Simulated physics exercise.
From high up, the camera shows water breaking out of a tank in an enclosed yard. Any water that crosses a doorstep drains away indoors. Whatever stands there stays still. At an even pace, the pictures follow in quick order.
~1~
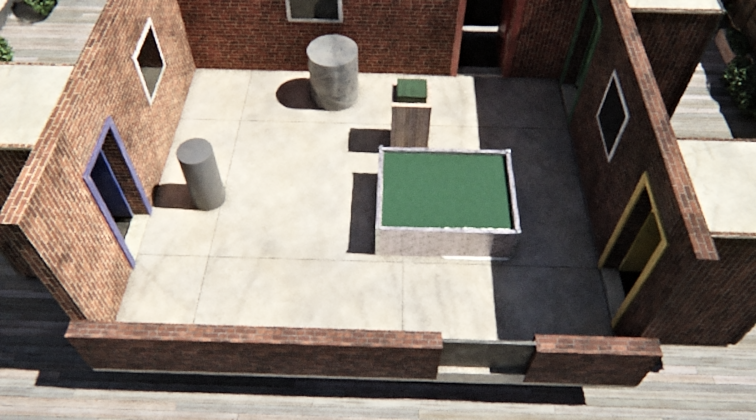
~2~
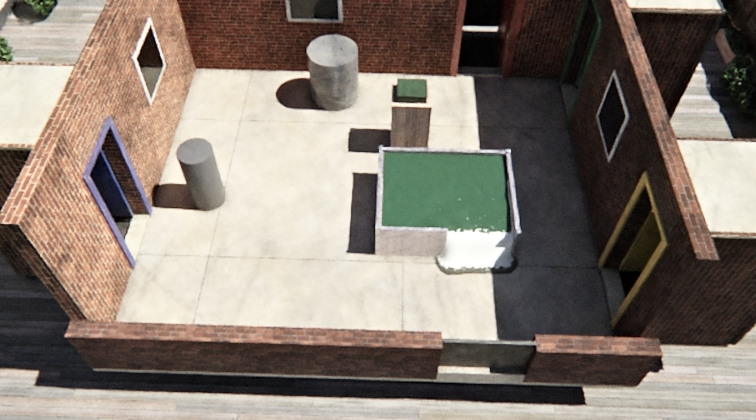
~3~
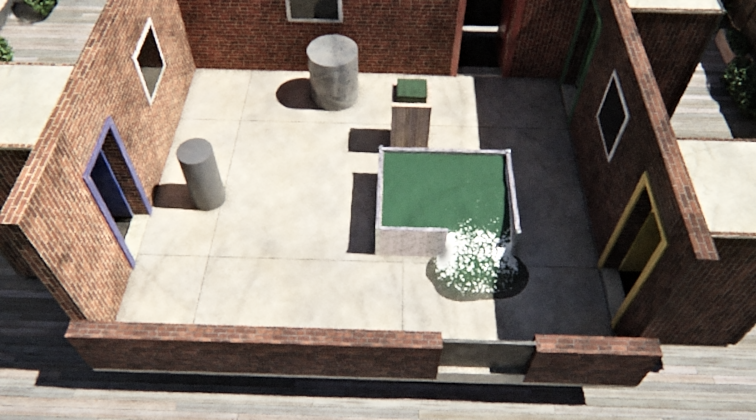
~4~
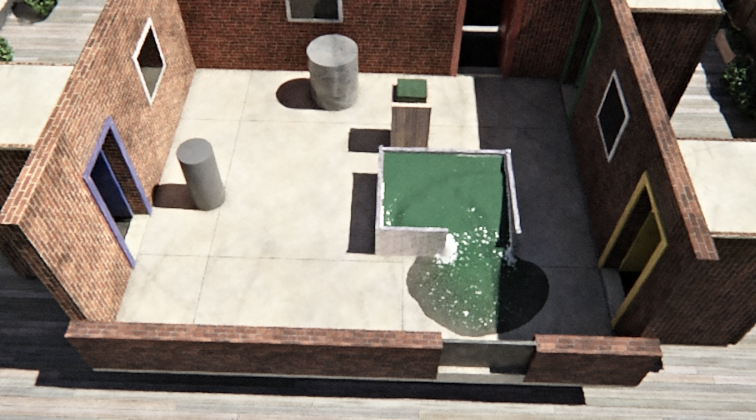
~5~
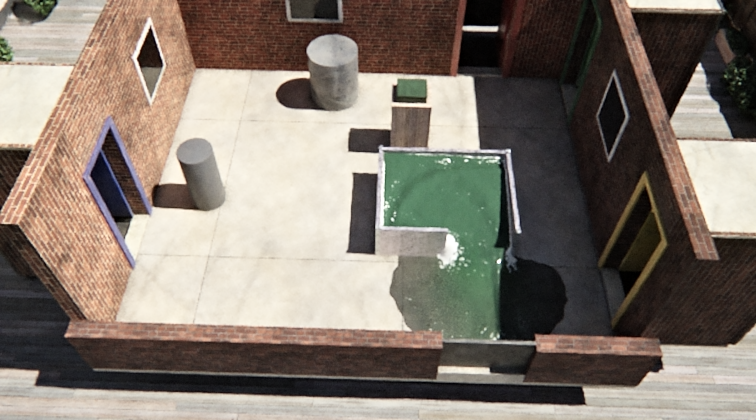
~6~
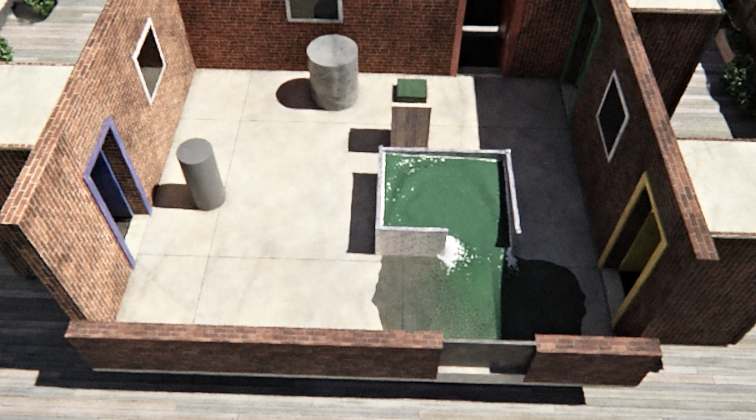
A walled tank of green water bursting open at its front corner and spreading across the floor of a brick-walled yard.
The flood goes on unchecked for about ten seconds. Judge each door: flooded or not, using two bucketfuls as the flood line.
The yellow door is flooded. The green door is not flooded. The red door is flooded. The blue door is flooded.
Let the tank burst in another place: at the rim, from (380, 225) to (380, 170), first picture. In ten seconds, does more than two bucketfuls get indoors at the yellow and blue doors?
The yellow door remains below and the blue door exceeds the limit.
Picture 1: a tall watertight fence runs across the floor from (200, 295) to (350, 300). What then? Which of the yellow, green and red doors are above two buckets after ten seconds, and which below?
Door by door, yellow comes in over, green comes in under, red comes in over.
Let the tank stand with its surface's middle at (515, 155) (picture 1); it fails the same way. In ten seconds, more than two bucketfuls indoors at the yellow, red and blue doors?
The yellow door overshoots the limit, the red door falls short, and the blue door overshoots the limit.
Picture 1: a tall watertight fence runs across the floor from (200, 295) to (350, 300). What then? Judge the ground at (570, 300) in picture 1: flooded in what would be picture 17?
Looks like that place is swamped.
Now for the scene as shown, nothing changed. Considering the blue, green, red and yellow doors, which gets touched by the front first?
The answer here is the yellow one.
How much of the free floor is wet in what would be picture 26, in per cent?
Estimated share: Around 50 %.
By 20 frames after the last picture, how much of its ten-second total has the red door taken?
Around 0 in a hundred.
A moment on, water covers 15 % of the floor; the yellow door wet at the sill, nothing in, the green door not reached, the red door not reached, the blue door not reached.
Next, water covers 20 % of the floor; the yellow door under two buckets in, the green door not reached, the red door not reached, the blue door not reached.
Then, water covers 50 % of the floor; the yellow door over two buckets in, the green door not reached, the red door not reached, the blue door wet at the sill, nothing in.
Later, water covers 70 % of the floor; the yellow door far over two buckets in, the green door wet at the sill, nothing in, the red door under two buckets in, the blue door over two buckets in.
In the end, water covers 90 % of the floor; the yellow door far over two buckets in, the green door wet at the sill, nothing in, the red door over two buckets in, the blue door over two buckets in.
